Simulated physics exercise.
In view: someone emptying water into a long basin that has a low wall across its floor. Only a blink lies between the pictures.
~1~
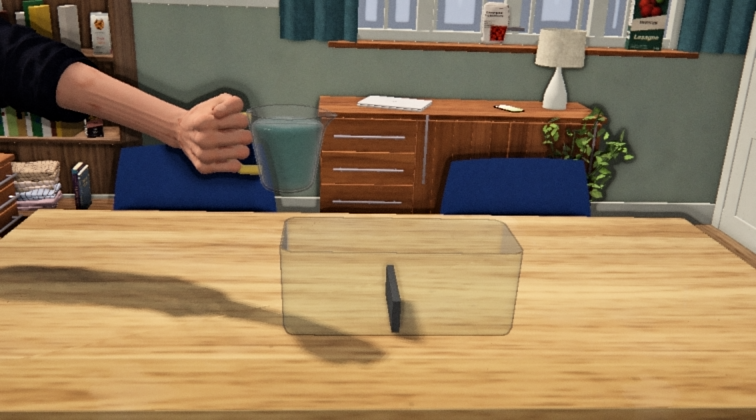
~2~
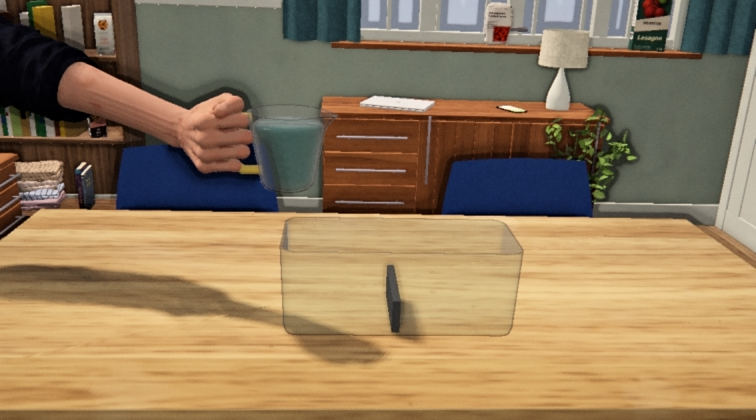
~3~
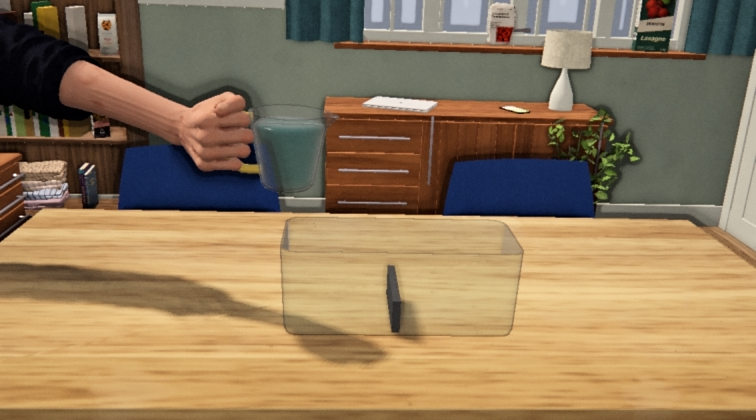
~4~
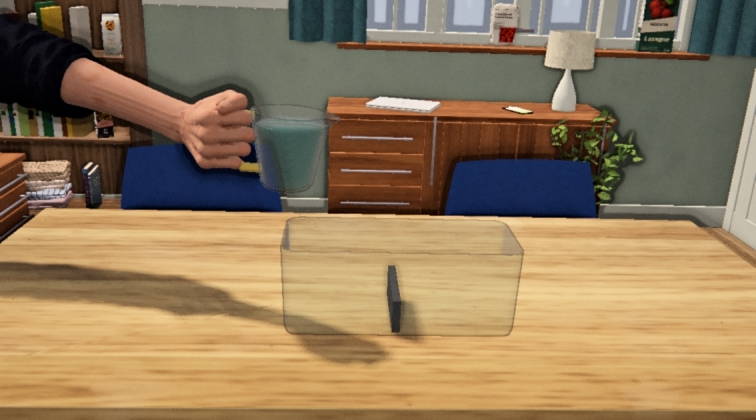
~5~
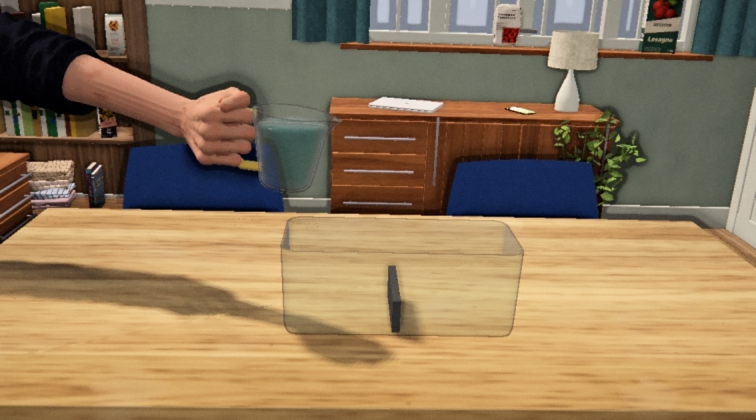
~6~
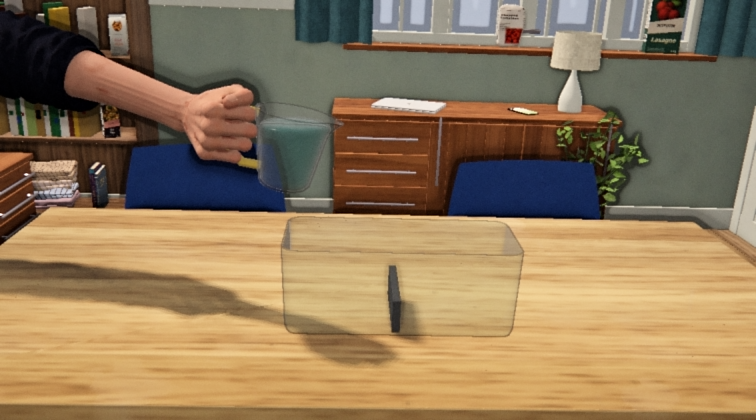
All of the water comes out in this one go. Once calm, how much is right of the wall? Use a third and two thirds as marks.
In the end not even a third is right of the wall.
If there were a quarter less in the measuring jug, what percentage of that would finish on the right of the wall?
Near 0 %.
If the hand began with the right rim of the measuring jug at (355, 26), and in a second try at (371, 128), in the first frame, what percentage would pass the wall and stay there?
The first gives 85 %, the second 85 %.
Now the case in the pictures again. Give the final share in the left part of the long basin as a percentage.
About 85 per cent.
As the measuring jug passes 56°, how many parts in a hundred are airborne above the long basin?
Close to 15 per cent.
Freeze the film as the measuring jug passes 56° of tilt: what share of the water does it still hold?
About 80 per cent.
A moment on, the measuring jug is tipped part way and 78 per cent is still to pour, 6 is left of the wall and 0 right of it.
Next, the measuring jug is tipped on its side and 26 per cent is still to pour, 45 is left of the wall and 12 right of it.
Then the measuring jug is tipped on its side and 2 per cent is still to pour, 82 is left of the wall and 13 right of it.
Later the measuring jug is tipped on its side and 0 per cent is still to pour, 85 is left of the wall and 14 right of it.
At rest 85 per cent lies left of the wall, 14 right of it and 1 outside.
